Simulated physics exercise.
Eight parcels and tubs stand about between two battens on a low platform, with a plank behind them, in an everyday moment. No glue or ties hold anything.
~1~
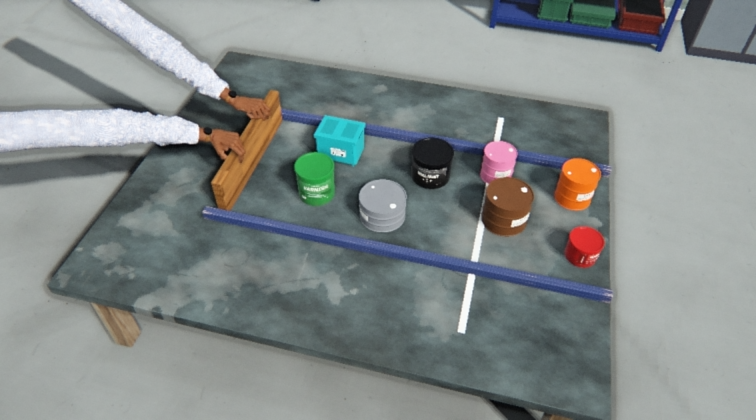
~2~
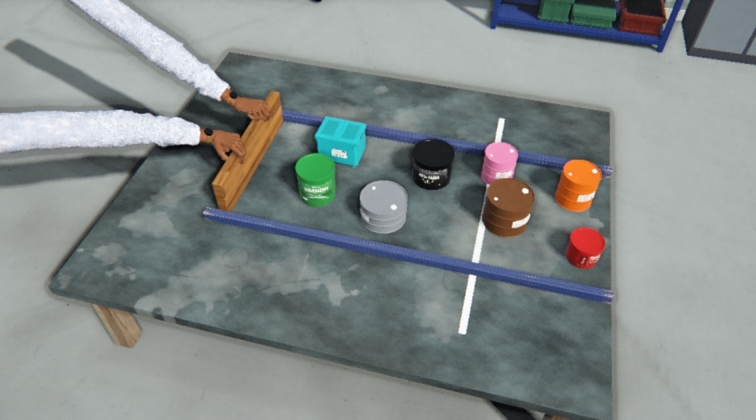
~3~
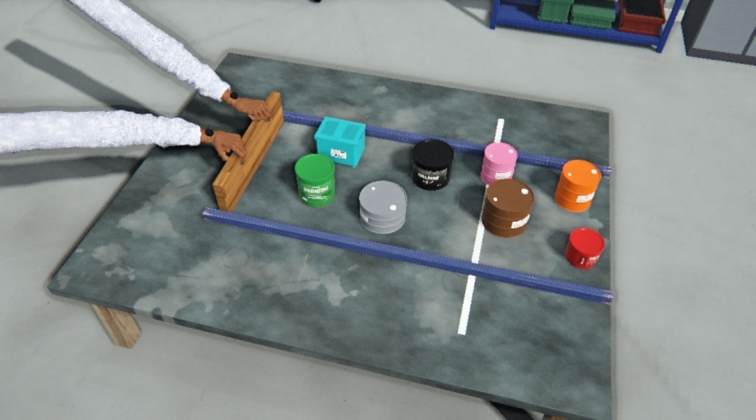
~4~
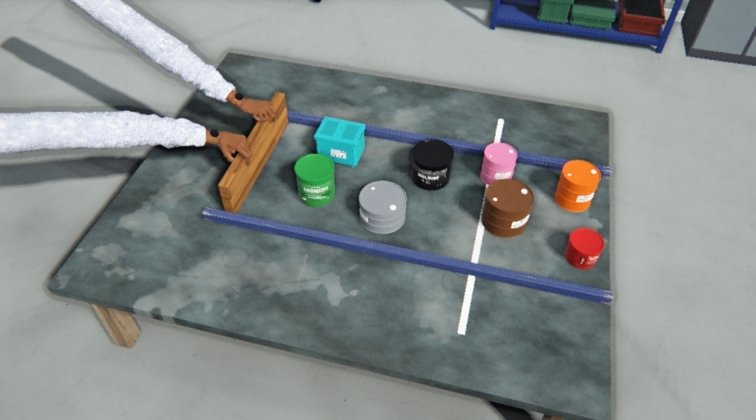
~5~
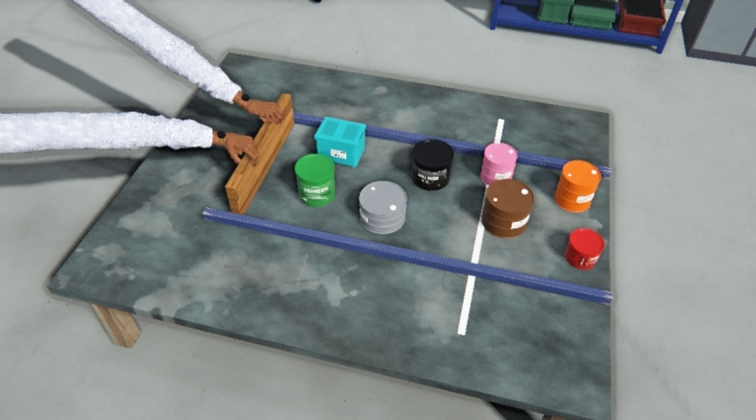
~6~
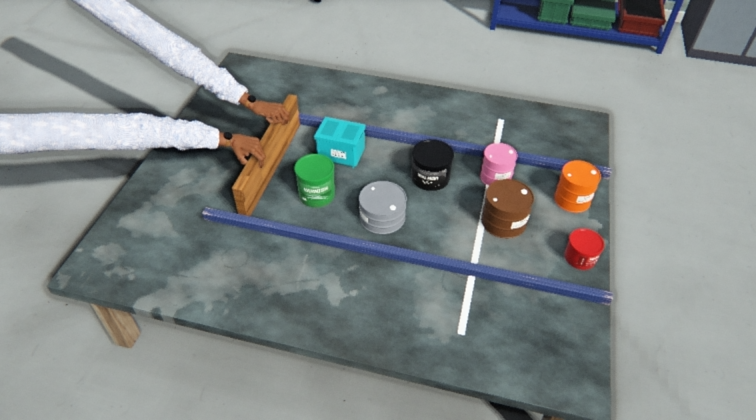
The footage shows two hands in fluffy white sleeves sliding a wooden plank slightly to the right between two blue battens on a tabletop, while the eight colourful containers, some beyond a white tape line, stay in place.
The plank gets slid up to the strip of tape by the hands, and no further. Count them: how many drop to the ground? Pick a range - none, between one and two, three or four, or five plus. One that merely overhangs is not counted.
Range: None.
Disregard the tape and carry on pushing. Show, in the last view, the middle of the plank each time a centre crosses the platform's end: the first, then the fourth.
The first one at (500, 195), the next at (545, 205).
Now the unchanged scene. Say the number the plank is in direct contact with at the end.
That makes 3.
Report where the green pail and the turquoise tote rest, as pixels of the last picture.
Green pail: About (505, 209); turquoise tote: About (516, 175).
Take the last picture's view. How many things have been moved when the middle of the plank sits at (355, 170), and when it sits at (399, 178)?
Moved so far: 3, then 5.
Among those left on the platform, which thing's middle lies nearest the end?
The one is the orange canister.
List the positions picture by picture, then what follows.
The first picture shows red pail (584, 247); orange canister (577, 185); brown canister (507, 207); plank (250, 149); tape (485, 208).
The second picture shows orange canister (578, 186); grey canister (383, 207).
The third picture shows brown canister (507, 208); turquoise tote (341, 143).
The fourth picture shows red pail (584, 249); pink canister (498, 165).
The fifth picture shows orange canister (577, 187); black pail (432, 165).
The sixth picture shows red pail (584, 249); orange canister (577, 187); brown canister (507, 209); plank (269, 154); tape (485, 209).
Soon after, none off yet; red pail at rest near (584, 249); orange canister at rest near (577, 187); brown canister at rest near (507, 209).
After that, none off yet; red pail at rest near (584, 249); orange canister at rest near (577, 187); brown canister at rest near (508, 211).
In the end, the number that fall off is zero.
